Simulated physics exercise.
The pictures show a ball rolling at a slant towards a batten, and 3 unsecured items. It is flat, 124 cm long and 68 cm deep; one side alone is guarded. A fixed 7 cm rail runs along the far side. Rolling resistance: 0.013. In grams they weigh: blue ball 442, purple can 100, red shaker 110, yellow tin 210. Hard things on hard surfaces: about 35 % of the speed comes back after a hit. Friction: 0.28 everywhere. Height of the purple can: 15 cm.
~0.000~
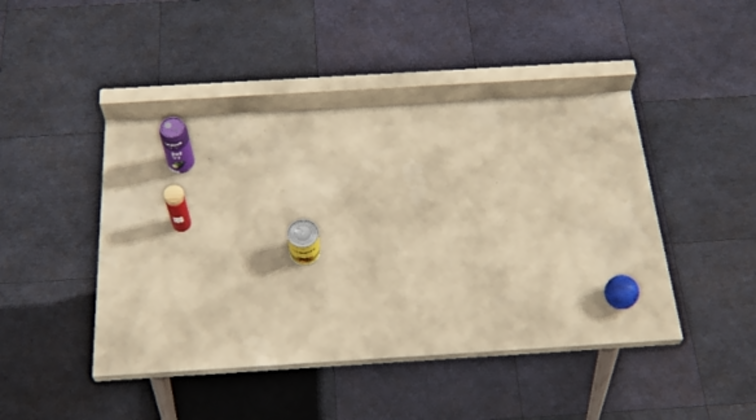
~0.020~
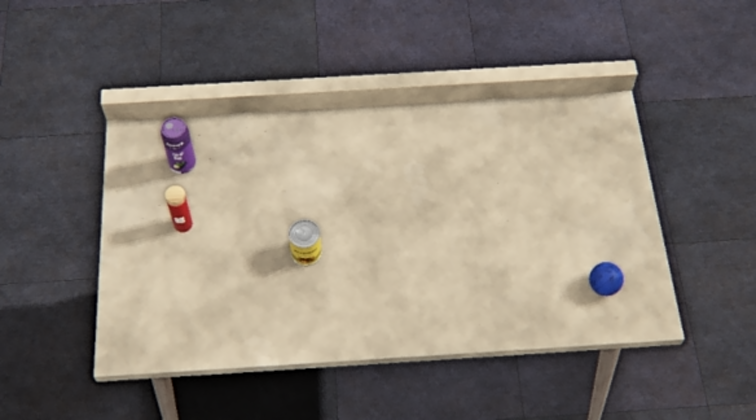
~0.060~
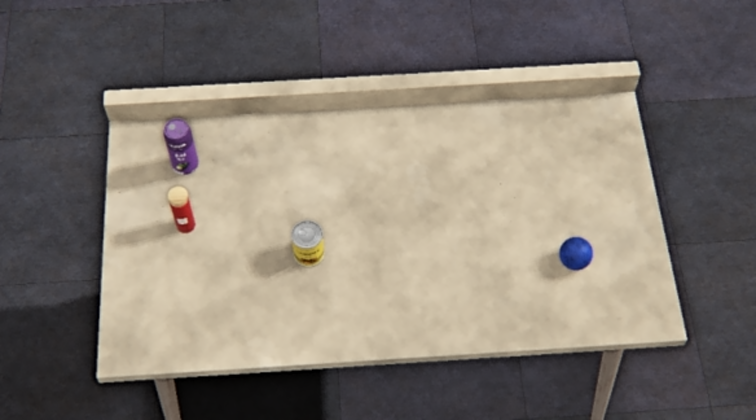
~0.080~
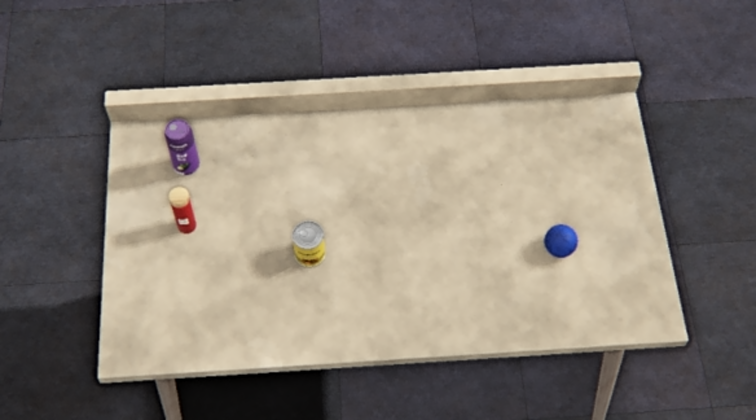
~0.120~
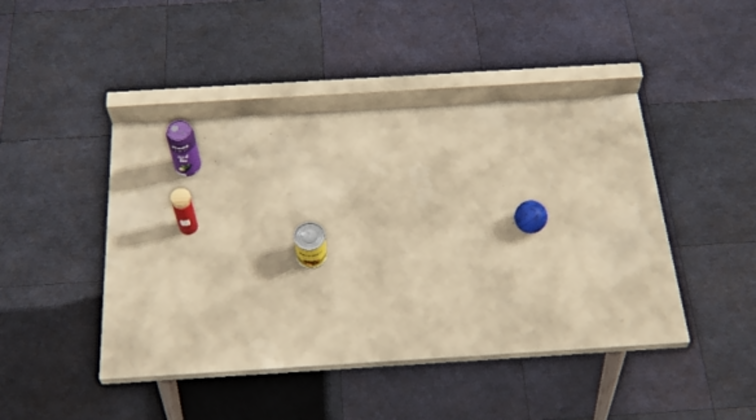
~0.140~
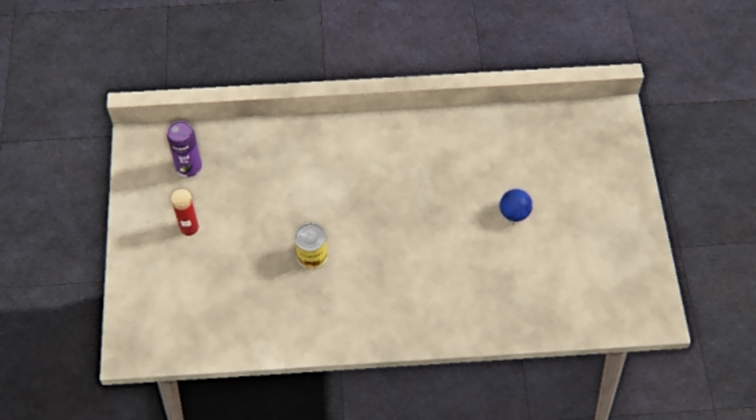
On a pale table with a raised strip along its back edge, a blue ball rolled from the lower right diagonally up and leftward, while a purple can, red shaker and yellow tin stood still.
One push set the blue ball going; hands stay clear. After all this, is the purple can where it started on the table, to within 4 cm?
The purple can gets shifted.
By 0.64 s, blue ball near (223, 157).
By 0.94 s, blue ball near (101, 185); purple can now off the table.
By 1.34 s, blue ball near (27, 356).
When it is over (1.5 s), off the table, purple can; the other 2 within 4 cm of the start.
